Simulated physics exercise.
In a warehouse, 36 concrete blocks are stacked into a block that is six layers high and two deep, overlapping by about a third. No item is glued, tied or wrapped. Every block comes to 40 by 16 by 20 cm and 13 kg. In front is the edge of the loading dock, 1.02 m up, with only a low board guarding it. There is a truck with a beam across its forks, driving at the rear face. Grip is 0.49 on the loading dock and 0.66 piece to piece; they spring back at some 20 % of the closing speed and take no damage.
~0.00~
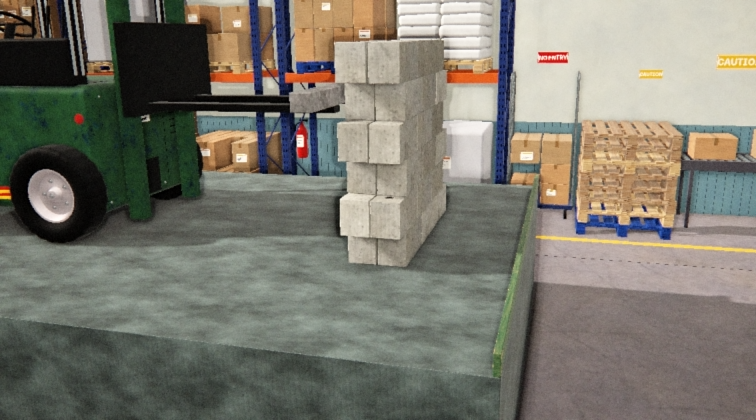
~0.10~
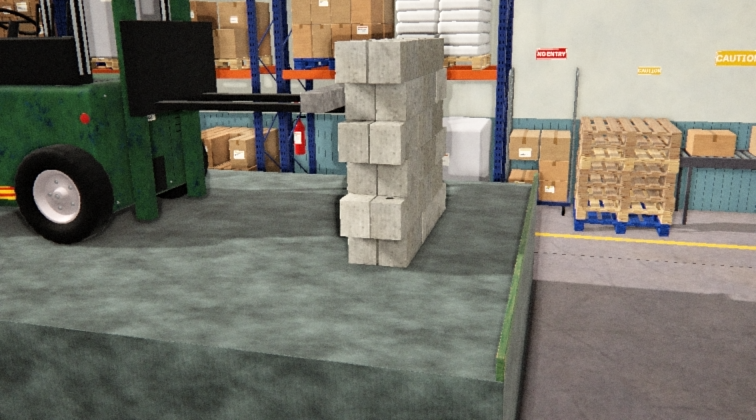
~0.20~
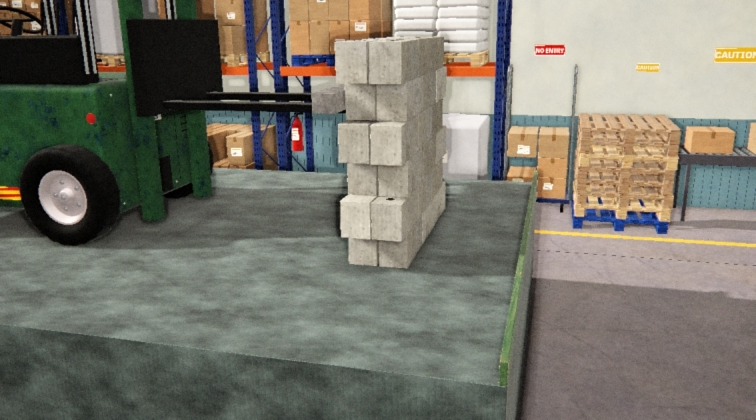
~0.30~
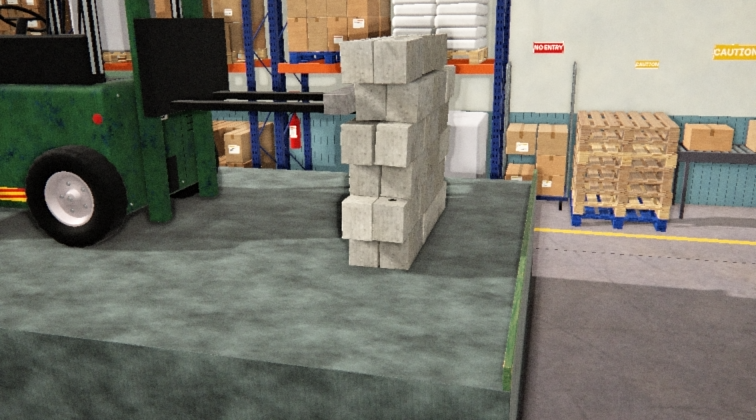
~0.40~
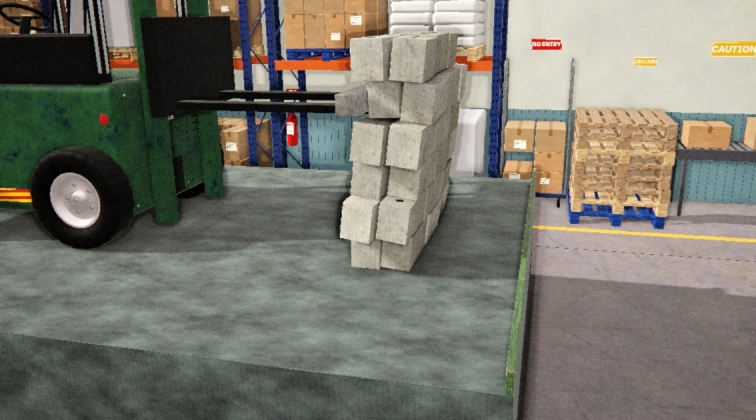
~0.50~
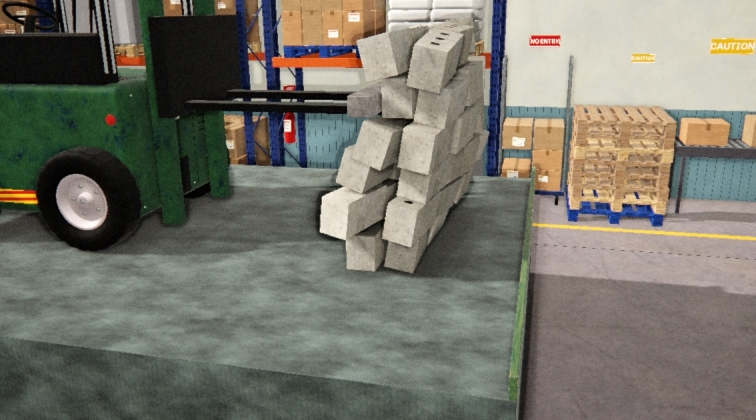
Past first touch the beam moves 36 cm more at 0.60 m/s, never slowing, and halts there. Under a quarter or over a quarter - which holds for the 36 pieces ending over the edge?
It comes to over a quarter of the lot.
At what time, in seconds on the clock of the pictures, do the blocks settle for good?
3.5 s or so.
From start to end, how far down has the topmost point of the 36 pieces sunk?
I make it close to 65 cm.
Around 0.76 s, none of the 36 blocks over the edge, 36 disturbed.
Around 1.28 s, 9 of the 36 blocks over the edge.
Finally (3.8 s), 15 of the 36 blocks over the edge. That is 42 per cent.
